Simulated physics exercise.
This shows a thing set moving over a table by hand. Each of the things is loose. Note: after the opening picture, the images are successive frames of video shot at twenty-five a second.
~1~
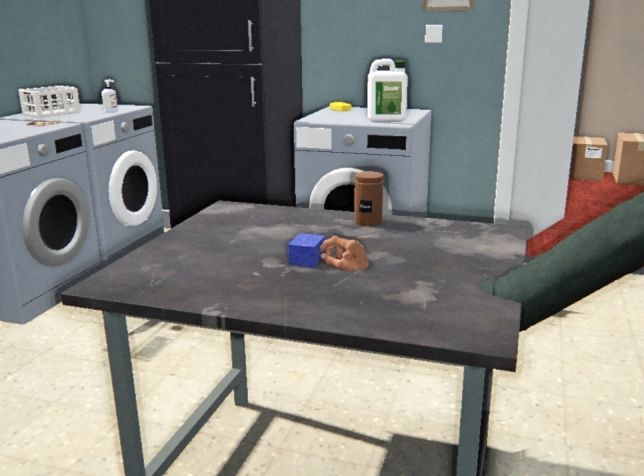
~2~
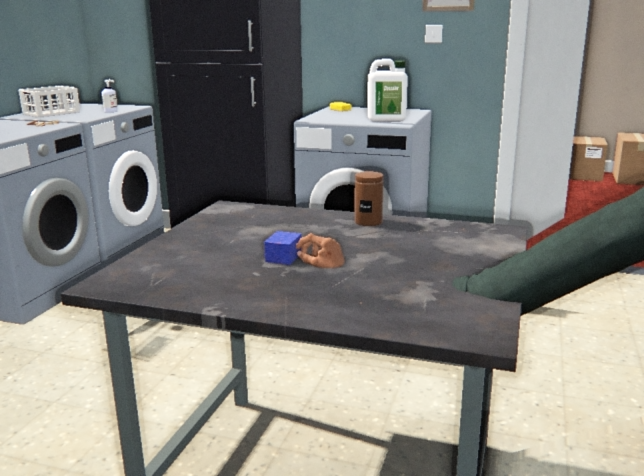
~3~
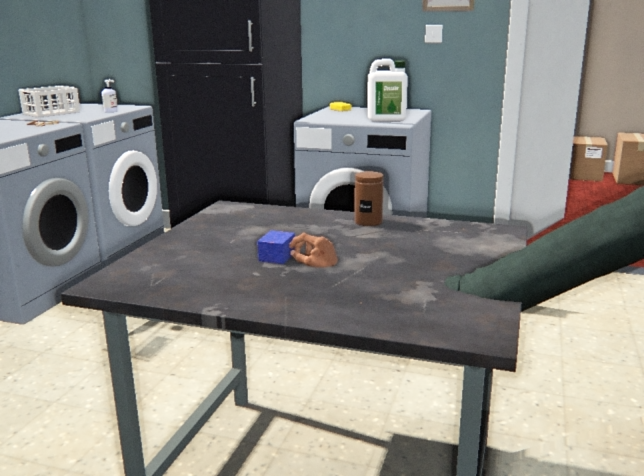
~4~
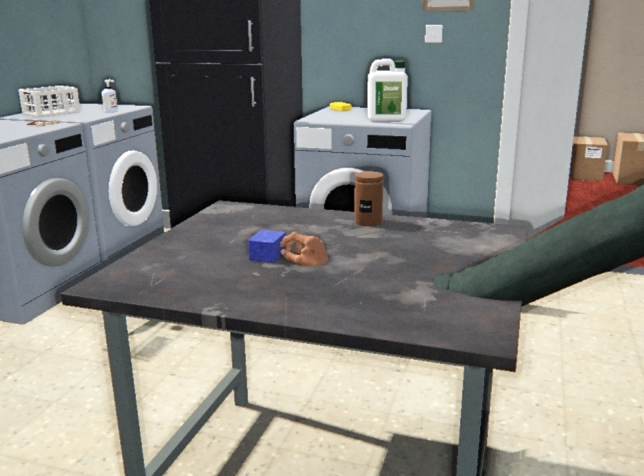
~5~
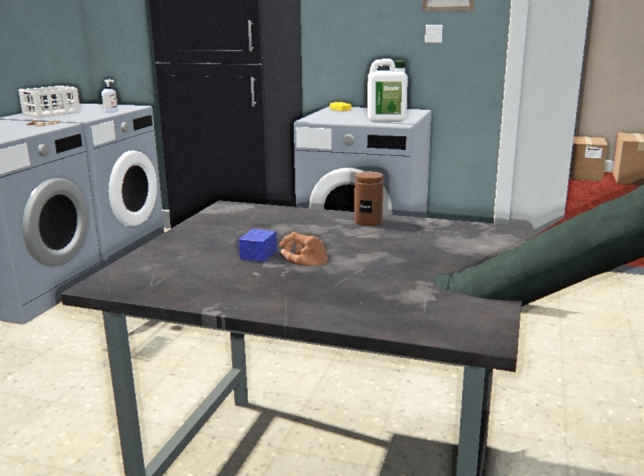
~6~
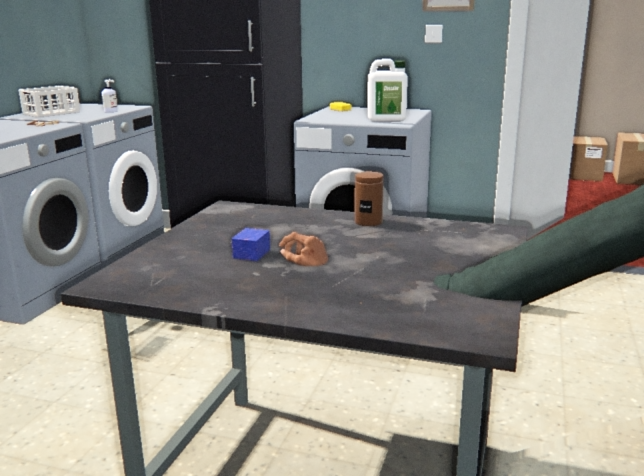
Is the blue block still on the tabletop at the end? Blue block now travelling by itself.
Yes.
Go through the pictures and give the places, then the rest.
Under the hand; blue block (307, 250), in the first frame.
Under the hand; blue block (284, 248), in the second frame.
Under the hand; blue block (277, 247), in the third frame.
Blue block (268, 246), in the fourth frame.
Blue block (258, 245) shifted a little, in the fifth frame.
Blue block (252, 244) shifted a little, in the sixth frame.
Then, 0.24 s on from there, blue block shifted about its own width near (244, 243).
Then, 0.48 s on from there, blue block resting near (244, 243).
In the end, moved from the start, blue block. At the end, from the last picture's camera, blue block near (244, 243).
